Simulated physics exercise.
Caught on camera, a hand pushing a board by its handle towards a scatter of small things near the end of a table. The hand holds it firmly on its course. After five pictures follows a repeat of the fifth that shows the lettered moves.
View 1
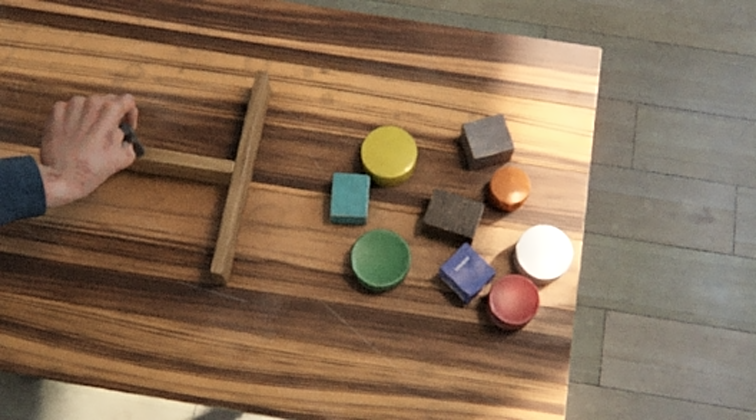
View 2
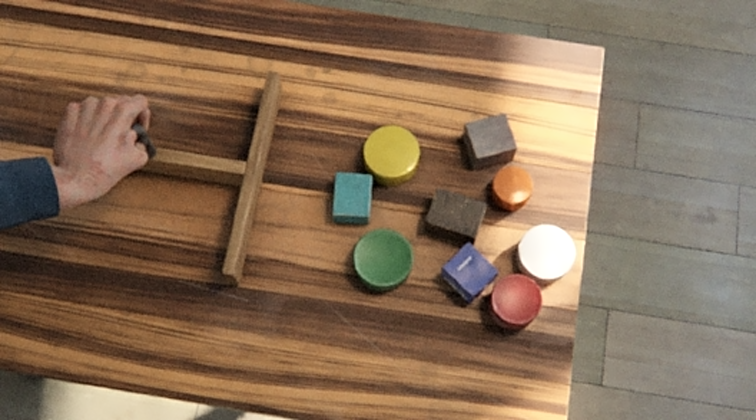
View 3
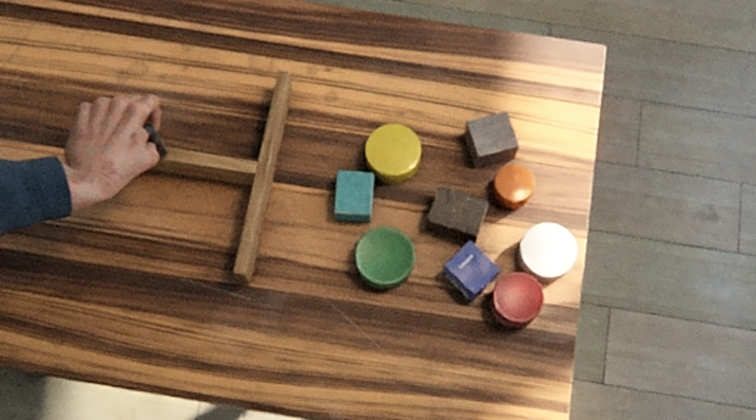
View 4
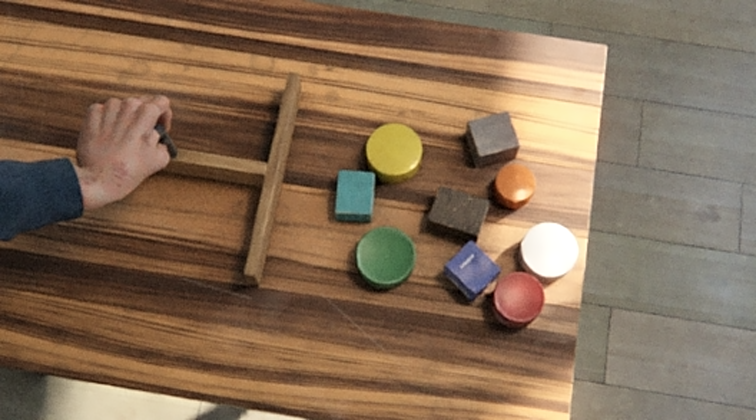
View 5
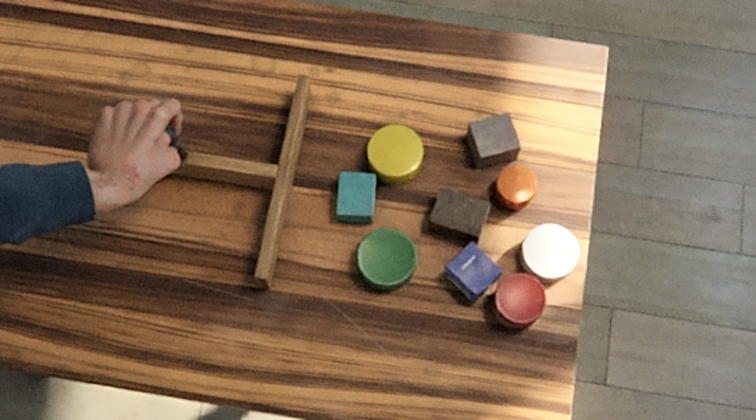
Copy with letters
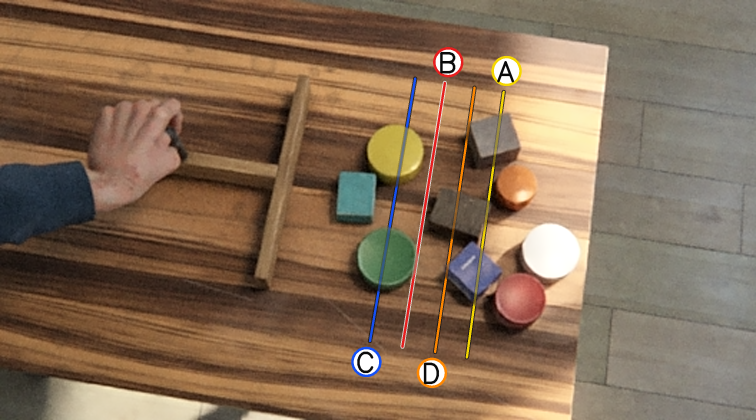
Hand sliding a wooden T-shaped pusher slowly rightwards across a striped wooden table, towards scattered coloured blocks and round pieces lying still.
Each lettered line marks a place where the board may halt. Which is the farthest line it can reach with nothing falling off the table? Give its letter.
At D, and not beyond.
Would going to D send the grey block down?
By then, no.
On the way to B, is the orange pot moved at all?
No.
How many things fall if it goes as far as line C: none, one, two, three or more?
In all, none.
On the marked copy, A at (486, 218); B at (425, 209); C at (394, 204); D at (456, 214).
Following D. Soon after the start, board (345, 182); turquoise block (369, 200); white pot (549, 254).
Later, board (407, 192); red jar (526, 305); blue packet (488, 274).
In the end, board (453, 199); white pot (571, 252); red jar (561, 314); nothing has fallen.
As for the rest, A drops the white pot; B is safe but short; C is safe but short.
